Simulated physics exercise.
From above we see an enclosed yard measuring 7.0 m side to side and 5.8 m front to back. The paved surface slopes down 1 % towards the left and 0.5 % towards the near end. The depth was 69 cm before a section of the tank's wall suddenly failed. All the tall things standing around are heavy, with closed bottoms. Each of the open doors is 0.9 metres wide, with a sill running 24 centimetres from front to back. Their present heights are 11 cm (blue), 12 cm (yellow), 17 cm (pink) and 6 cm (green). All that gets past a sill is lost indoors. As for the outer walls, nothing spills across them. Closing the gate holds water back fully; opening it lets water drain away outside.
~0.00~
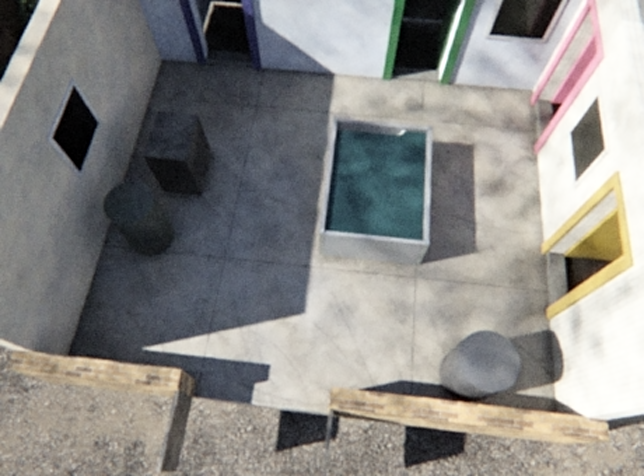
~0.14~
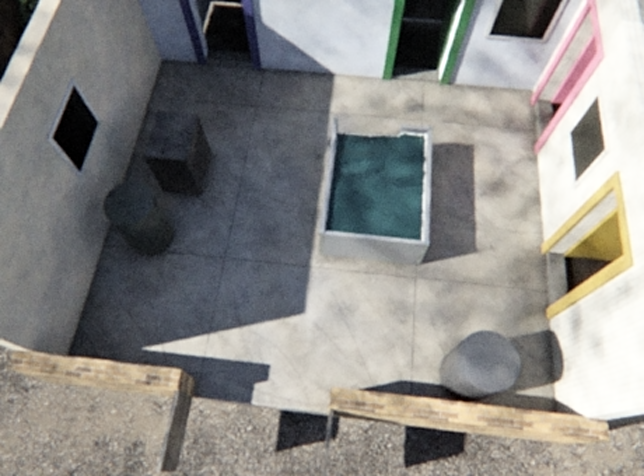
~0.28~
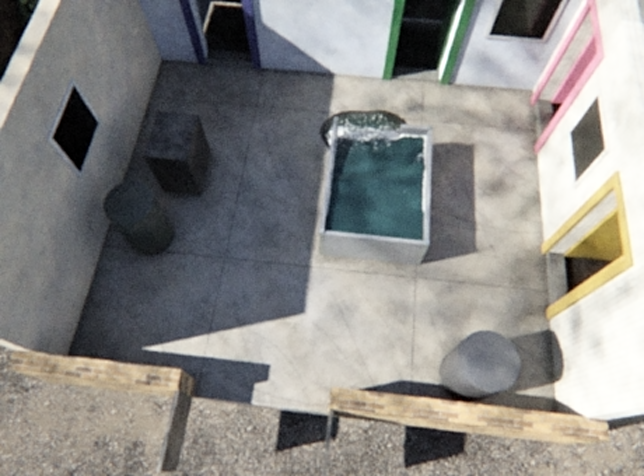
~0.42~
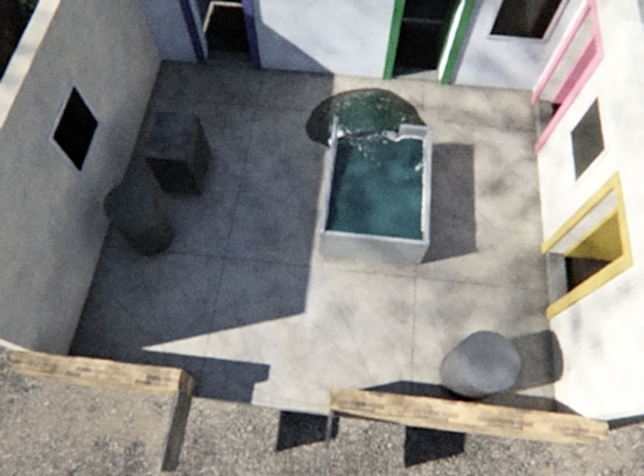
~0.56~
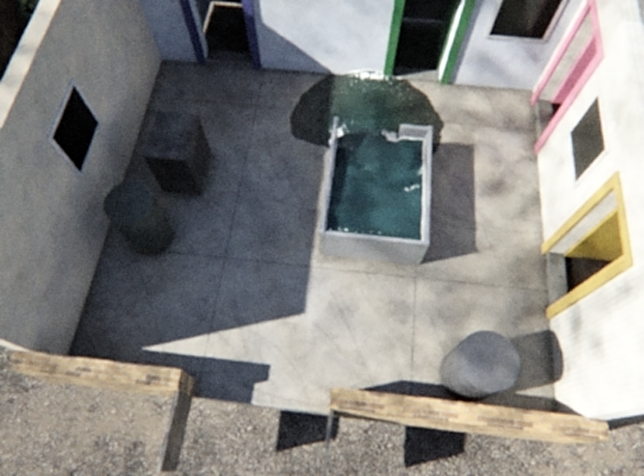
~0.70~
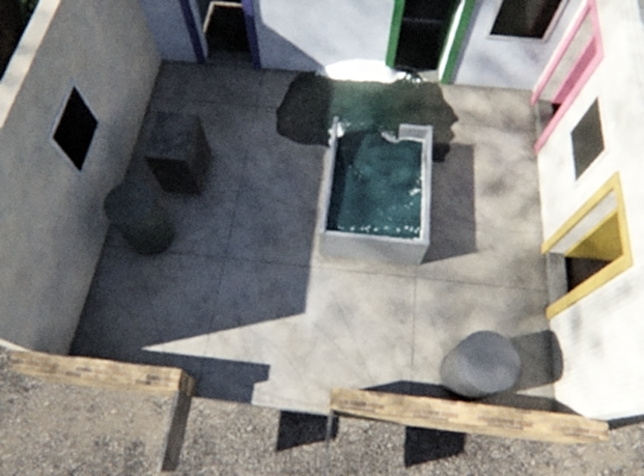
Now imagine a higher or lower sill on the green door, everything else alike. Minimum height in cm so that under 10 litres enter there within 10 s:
27 cm.
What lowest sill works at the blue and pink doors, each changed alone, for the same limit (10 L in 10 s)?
About 6.5 cm at blue and 12.0 cm at pink.
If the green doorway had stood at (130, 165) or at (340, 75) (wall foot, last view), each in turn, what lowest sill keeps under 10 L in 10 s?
10.0 and 34 cm.
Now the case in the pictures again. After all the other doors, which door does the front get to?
Answer: Yellow.
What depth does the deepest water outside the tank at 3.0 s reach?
Up to some 28 centimetres, I'd say.
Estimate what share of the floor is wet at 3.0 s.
Some 30 per cent is wet.
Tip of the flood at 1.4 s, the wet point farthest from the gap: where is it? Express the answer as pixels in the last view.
The farthest wet point sits near (218, 65).
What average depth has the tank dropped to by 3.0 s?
The average depth is some 24 cm.
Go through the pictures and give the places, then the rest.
The first frame shows the tank at (378, 180) is whole and still, 69 cm deep; the green door at (425, 39) is dry.
In the second frame, water pours out on the far side and has run 0.3 m, to a hidden place; about 10 cm deep outside, 69 cm at the back.
In the third frame, water pours out on the far side and has run 0.8 m, to (369, 114); about 11 cm deep outside, 69 cm at the back.
In the fourth frame, the front is at (374, 91), 1.4 m from the gap on the far side; 2.0 m2 of floor is wet, 69 cm left at the back.
In the fifth frame, the front is at (340, 75), 1.7 m from the gap on the far side; 3.3 m2 of floor is wet, 65 cm left at the back.
In the sixth frame, the gap is on the far side, the front 1.8 m out at (405, 71); the back of the tank holds 57 cm; water is at the green door at (425, 39).
After 1.4 s water covers 15 % of the floor, deepest (40 cm) near (359, 77); 23 cm at the green door, 54 litres in over its 6 cm sill.
After 3.0 s water covers 30 % of the floor, deepest (28 cm) near (162, 61); 16 cm at the green door, 201 litres in over its 6 cm sill.
After 10.0 s water covers 95 % of the floor, deepest (10 cm) near (66, 364); 4 cm at the green door, 269 litres in over its 6 cm sill.
At the green door as built, the water arrived by 0.7 s and peaked near 24 cm at 1.6 s.
With a sill of 22 cm, 32 litres would have come in within the 10 s; with 29.5 cm, 5 litres. So under 10 litres takes about 27 cm.
